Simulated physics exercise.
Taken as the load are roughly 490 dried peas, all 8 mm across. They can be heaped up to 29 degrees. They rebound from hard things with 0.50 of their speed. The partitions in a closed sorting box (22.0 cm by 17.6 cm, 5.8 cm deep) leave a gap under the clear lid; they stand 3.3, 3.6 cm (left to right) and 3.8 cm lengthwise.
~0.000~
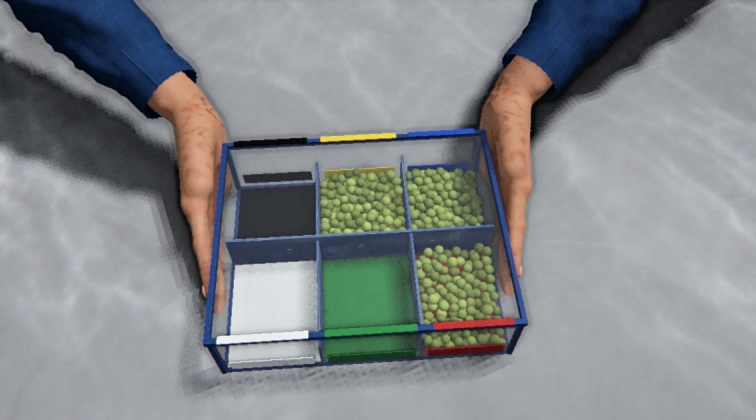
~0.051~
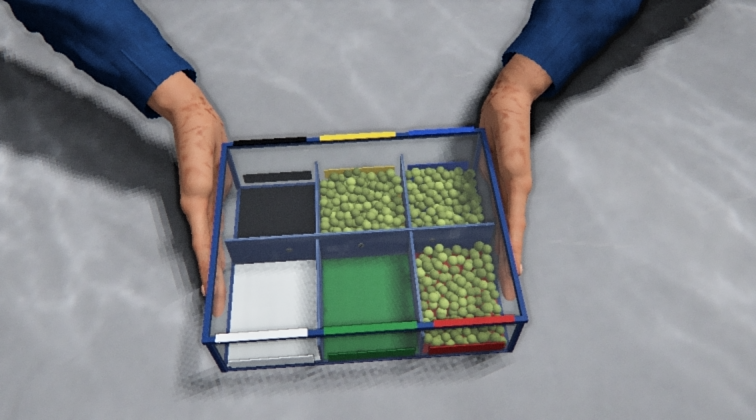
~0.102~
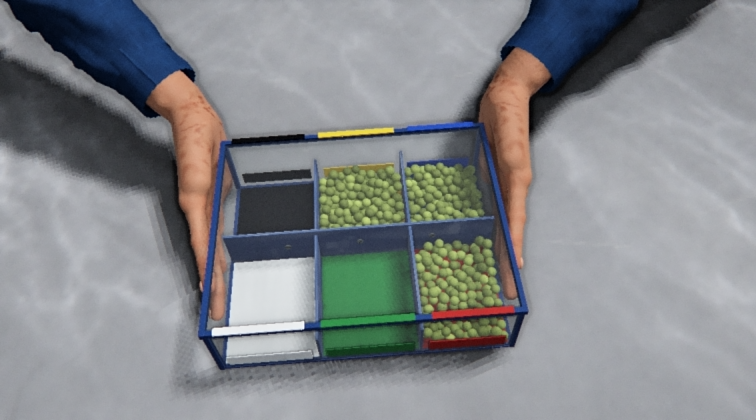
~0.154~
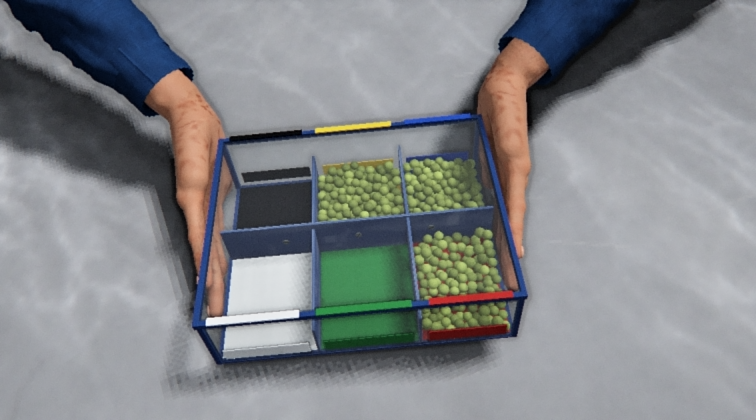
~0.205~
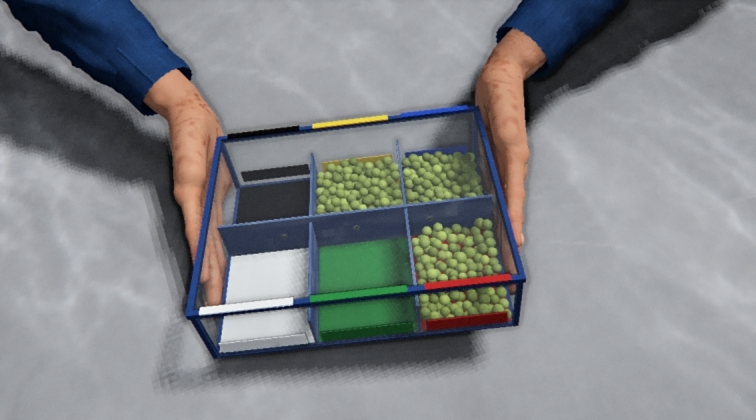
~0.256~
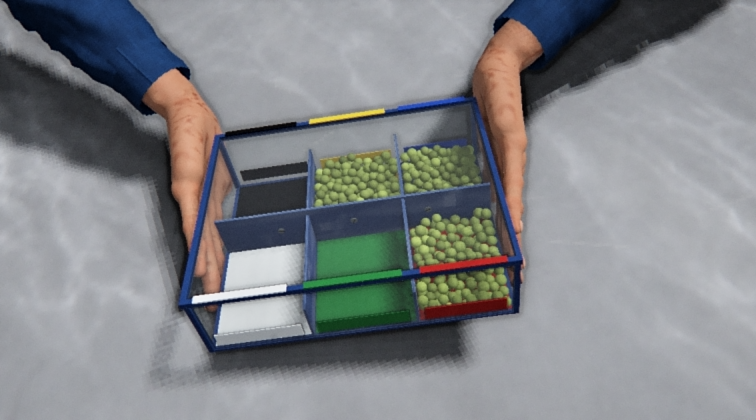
Over a grey surface, two hands slowly tilt a clear-lidded divided box of green peas.
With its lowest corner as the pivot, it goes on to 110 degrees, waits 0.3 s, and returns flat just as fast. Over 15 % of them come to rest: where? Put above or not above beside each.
Red compartment: Not above; blue compartment: Above; green compartment: Not above; yellow compartment: Above; white compartment: Not above; black compartment: Above.
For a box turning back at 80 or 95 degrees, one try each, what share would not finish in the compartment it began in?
Around 25 and 45 in a hundred, respectively.
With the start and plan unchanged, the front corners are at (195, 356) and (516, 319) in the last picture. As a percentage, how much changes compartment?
Something like 85 in a hundred.
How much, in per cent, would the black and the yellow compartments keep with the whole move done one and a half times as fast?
In that case black would keep 35 % and yellow would keep 40 %.
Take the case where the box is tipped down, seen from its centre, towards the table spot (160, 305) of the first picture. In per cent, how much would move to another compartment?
That comes to around 100 per cent.
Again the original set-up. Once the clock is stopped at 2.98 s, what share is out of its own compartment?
Around 50 percent.
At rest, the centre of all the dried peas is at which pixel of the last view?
When it all comes to rest, the middle is near (347, 197).
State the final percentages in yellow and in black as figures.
The yellow one gets 40 per cent and the black one 35 per cent.
After 1.89 s, tilt 110 degrees; red 10 %, blue 30 %, yellow 40 %, black 20 %.
After 2.98 s, tilt 56 degrees; blue 25 %, yellow 40 %, black 35 %.
After 4.04 s, tilt 0 degrees; blue 25 %, yellow 40 %, black 35 %.
By 4.6 s all is still; red 0 %, blue 25 %, green 0 %, yellow 40 %, white 0 %, black 35 %.
